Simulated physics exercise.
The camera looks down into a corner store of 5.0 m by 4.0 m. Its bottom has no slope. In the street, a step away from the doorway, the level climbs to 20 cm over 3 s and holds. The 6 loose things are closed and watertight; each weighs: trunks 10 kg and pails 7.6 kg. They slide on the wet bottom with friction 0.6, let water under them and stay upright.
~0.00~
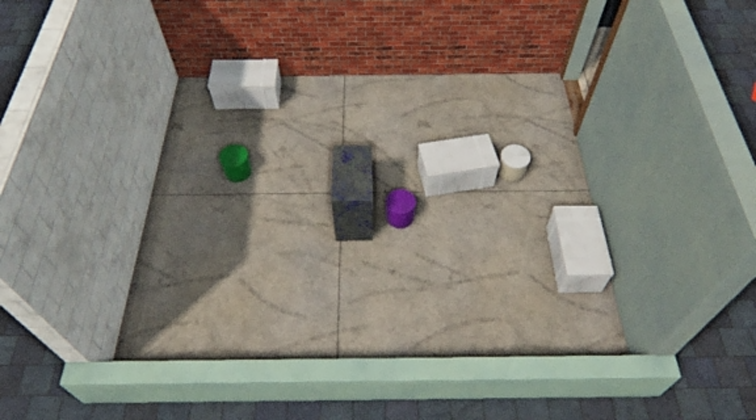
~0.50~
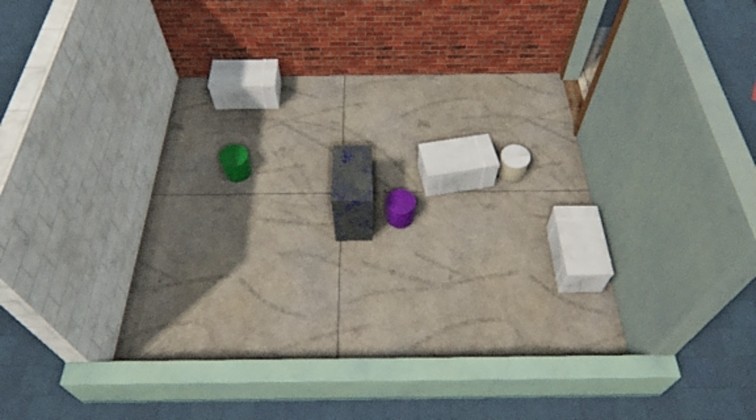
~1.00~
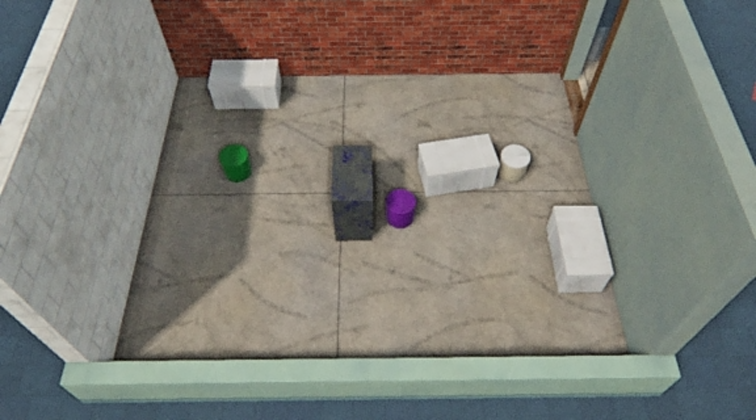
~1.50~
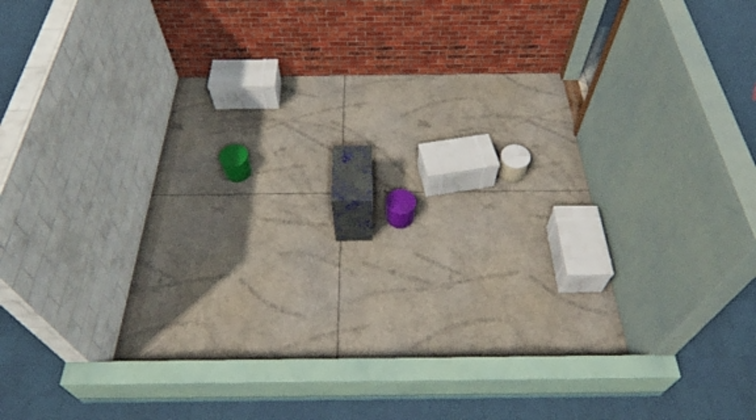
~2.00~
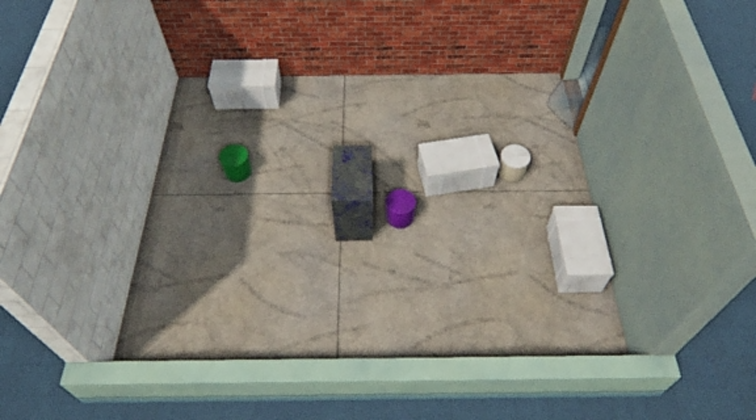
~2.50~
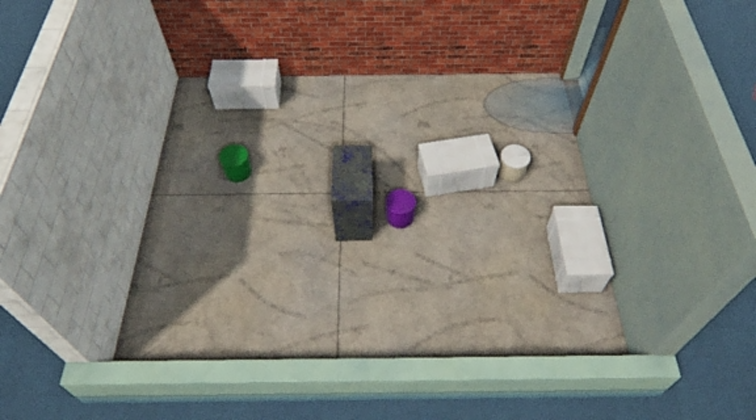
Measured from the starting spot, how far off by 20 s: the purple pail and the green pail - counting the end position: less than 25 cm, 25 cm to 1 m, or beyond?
Purple pail stays put; green pail travels far.
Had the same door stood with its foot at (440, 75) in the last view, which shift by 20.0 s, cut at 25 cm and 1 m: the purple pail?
Then the purple pail travels far.
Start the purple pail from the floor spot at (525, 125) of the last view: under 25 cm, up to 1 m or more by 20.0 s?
It travels far.
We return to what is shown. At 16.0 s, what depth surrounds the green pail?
Roughly 12 cm.
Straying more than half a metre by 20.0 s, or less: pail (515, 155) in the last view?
Answer: Less.
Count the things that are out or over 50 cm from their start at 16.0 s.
By then 3.
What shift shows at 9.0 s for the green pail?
Roughly 5 cm by then.
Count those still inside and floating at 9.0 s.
I count 1.
After 4.0 s the purple pail is near (401, 202), 0.0 m from its start, aground; the green pail is near (233, 156), 0.0 m from its start, aground; 0 afloat.
After 9.0 s the purple pail is near (401, 202), 0.0 m from its start, aground; the green pail is near (231, 157), 0.0 m from its start, aground; 1 afloat.
After 16.0 s the purple pail is near (401, 202), 0.0 m from its start, aground; the green pail is near (139, 327), 2.2 m from its start, afloat; 4 afloat.
After 20.0 s the purple pail is near (401, 202), 0.0 m from its start, aground; the green pail is near (294, 345), 2.4 m from its start, afloat; 4 afloat.
